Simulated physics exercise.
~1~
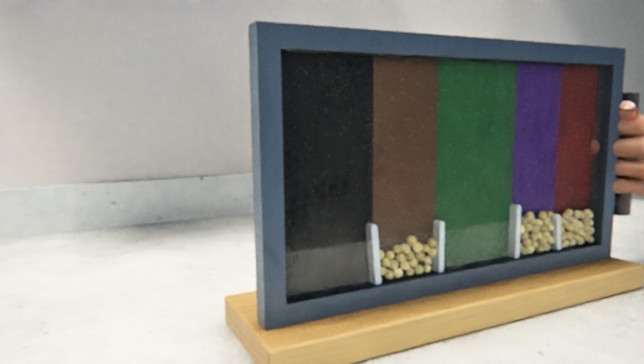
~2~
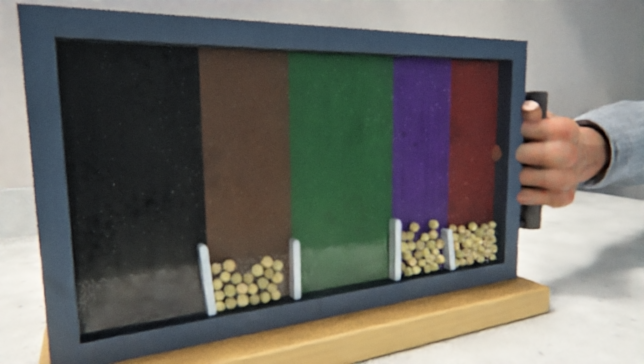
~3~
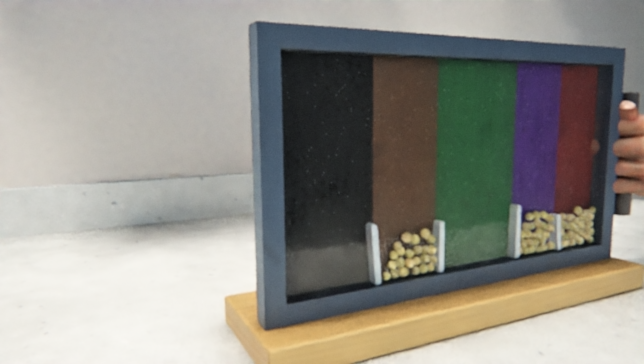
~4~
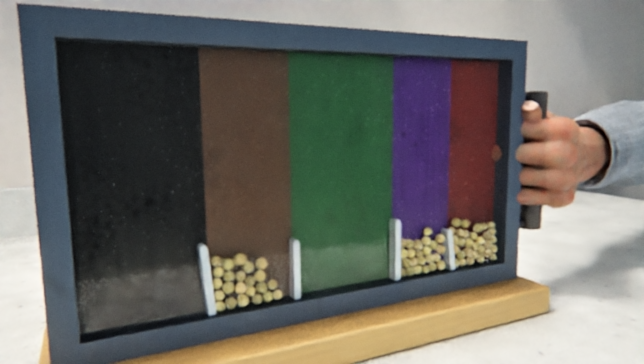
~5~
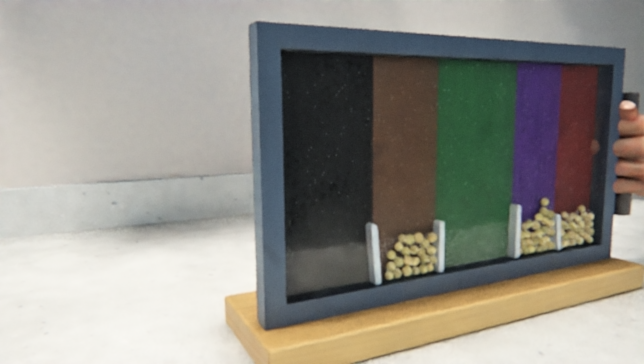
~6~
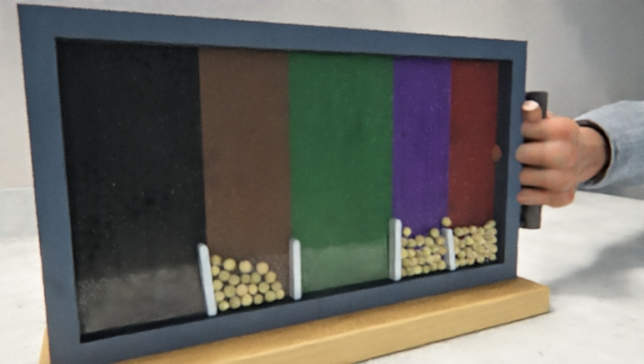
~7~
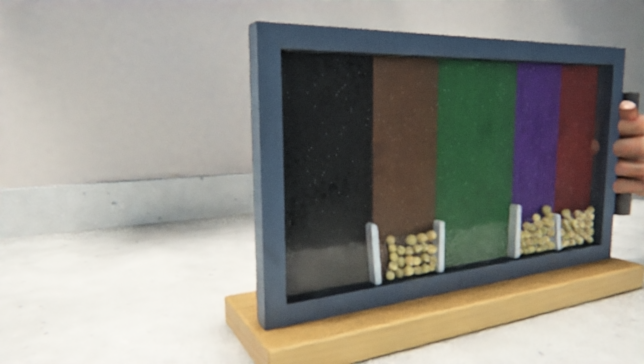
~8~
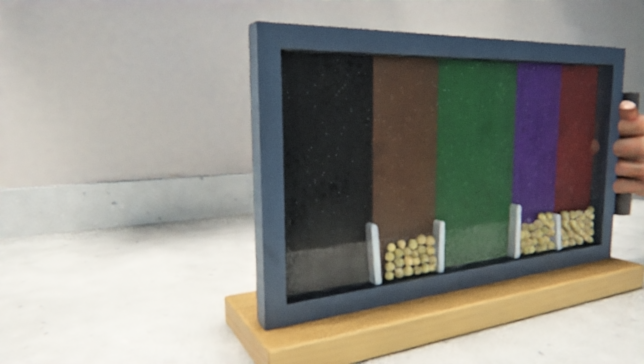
A hand gripping the side handle slid a clear-fronted case of beans left and back right three times, and the beans jostled in the brown, purple and red strips, then settled there, with the black and green strips still empty.
